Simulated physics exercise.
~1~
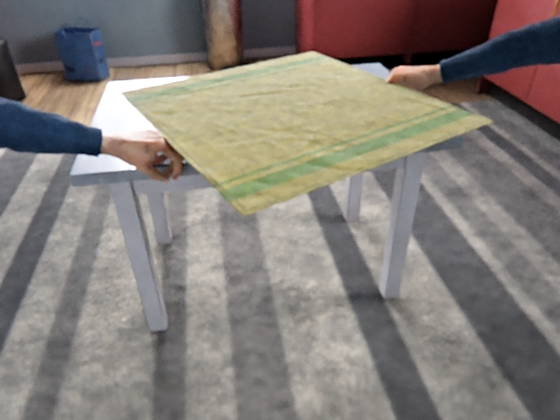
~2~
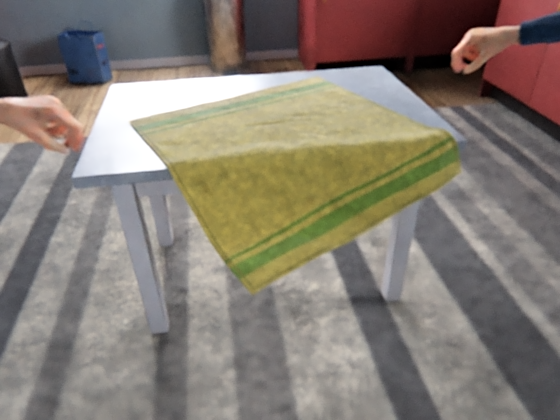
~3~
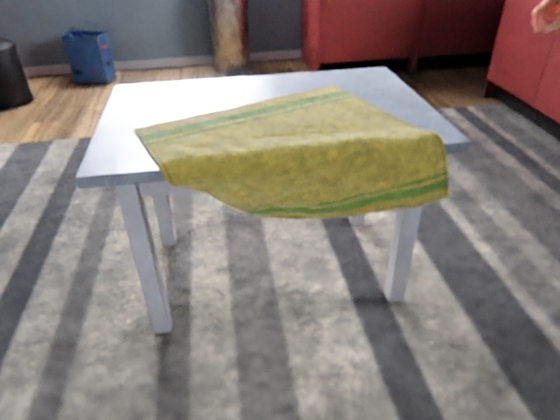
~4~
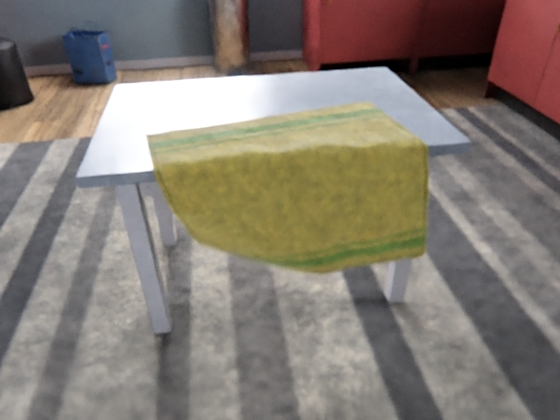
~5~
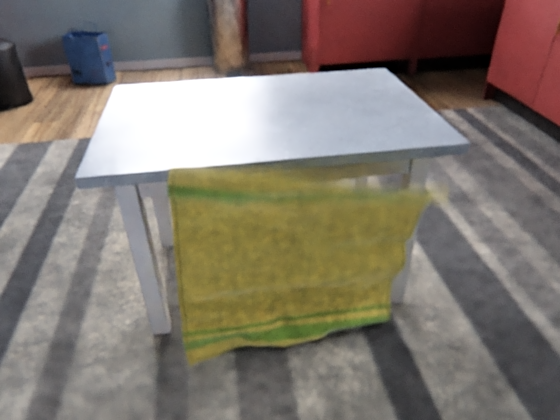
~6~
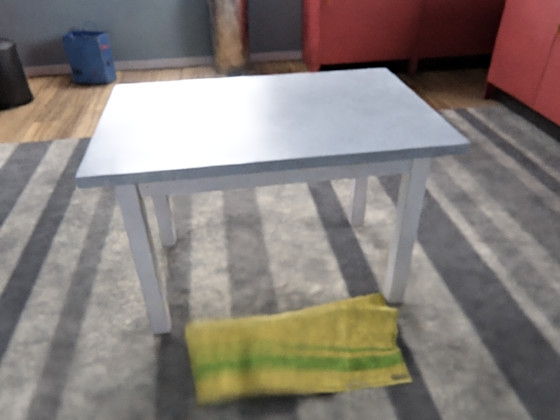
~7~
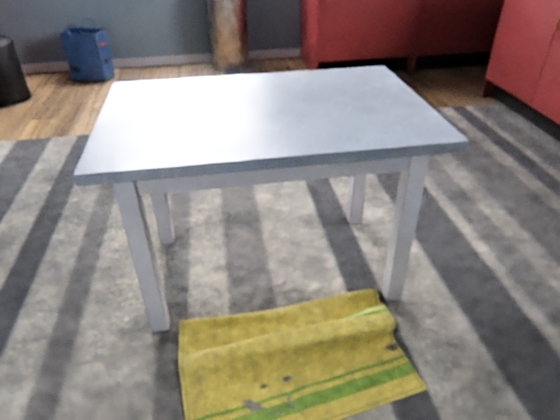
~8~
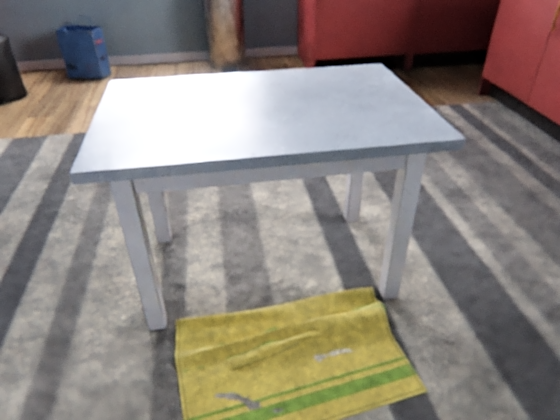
A yellow-green cloth with green stripes was held level by two hands over the front edge of a pale table, then let go; it draped over the edge, slid off the front and ended up lying on the striped rug below.
